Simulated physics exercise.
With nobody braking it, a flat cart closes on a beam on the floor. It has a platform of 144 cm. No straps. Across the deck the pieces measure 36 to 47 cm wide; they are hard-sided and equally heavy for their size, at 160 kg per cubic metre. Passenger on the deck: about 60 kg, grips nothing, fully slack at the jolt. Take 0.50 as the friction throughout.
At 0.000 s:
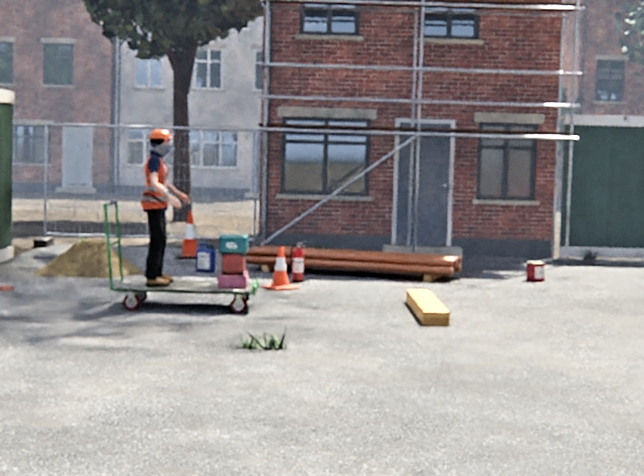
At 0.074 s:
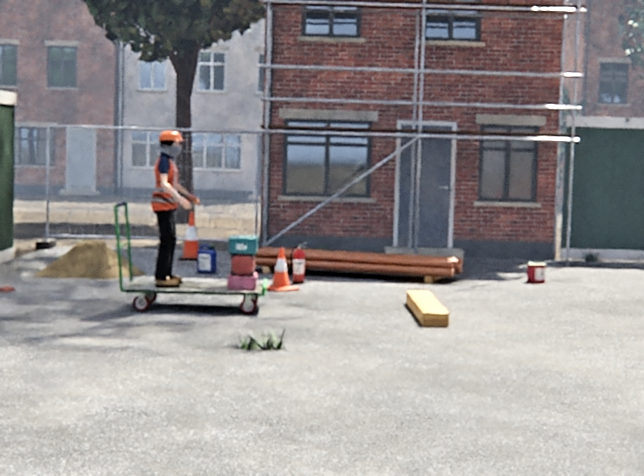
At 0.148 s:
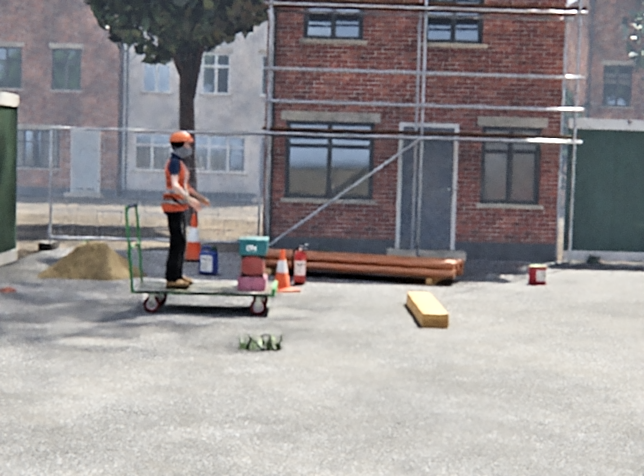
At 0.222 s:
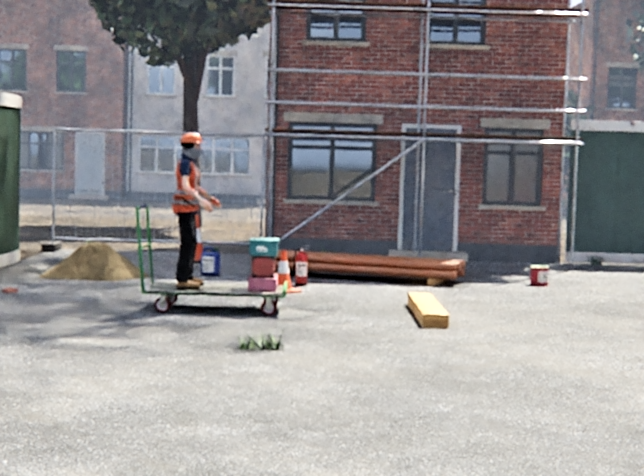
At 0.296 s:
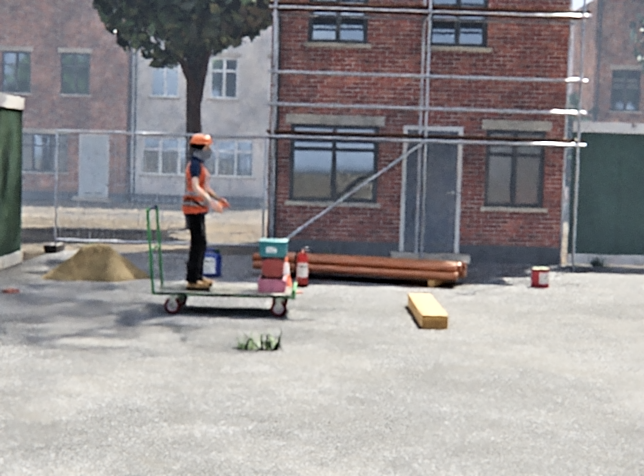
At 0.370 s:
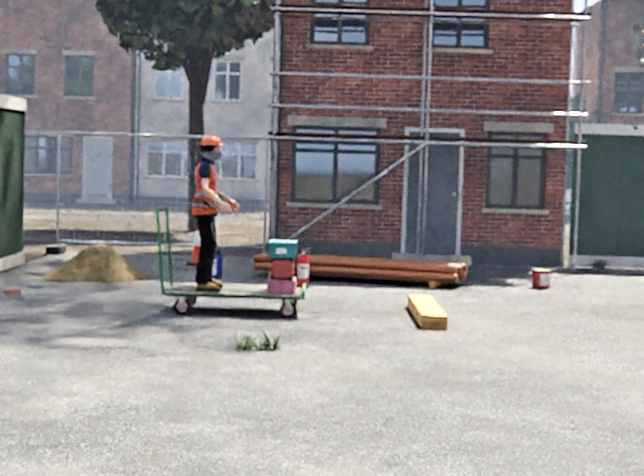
A sunlit building site is seen from across a pale paved yard, with a scaffolded red brick house, wire fencing and a leafy tree behind. A worker in an orange helmet and vest stands on a flat green-handled cart behind stacked teal and pinkish boxes, with a sand heap left and a yellow beam right. The cart rolls steadily rightward, carrying worker and boxes past traffic cones, while the view shifts slightly.
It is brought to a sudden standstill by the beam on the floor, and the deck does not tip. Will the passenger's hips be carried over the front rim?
It fails to clear the edge.
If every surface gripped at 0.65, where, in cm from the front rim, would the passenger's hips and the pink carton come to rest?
Then the hips sit 80 cm back and pink sits 20 cm back.
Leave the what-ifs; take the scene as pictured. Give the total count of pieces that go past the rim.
The number of pieces is 2.
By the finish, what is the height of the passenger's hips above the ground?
The hips come to rest around 55 centimetres up.
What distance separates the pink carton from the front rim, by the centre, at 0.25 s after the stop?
Roughly 20 cm short of the front rim.
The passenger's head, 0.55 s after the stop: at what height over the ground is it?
The head is roughly 90 cm up.
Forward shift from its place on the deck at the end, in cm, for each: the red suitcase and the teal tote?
I'd put the red one at around 65 cm and the teal one at around 95 cm.
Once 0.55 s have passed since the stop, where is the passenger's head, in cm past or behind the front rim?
At that moment it sits around 10 cm behind the rim.
After 1.29 s the deck stops.
After 1.84 s the passenger's hips are 69 cm behind the rim, near (361, 258) in the last picture's view.
After 2.29 s the passenger's hips are 57 cm behind the rim, near (372, 255) in the last picture's view.
When all is still (4.3 s), past the rim, red suitcase and teal tote; behind it, pink carton and the passenger's hips.
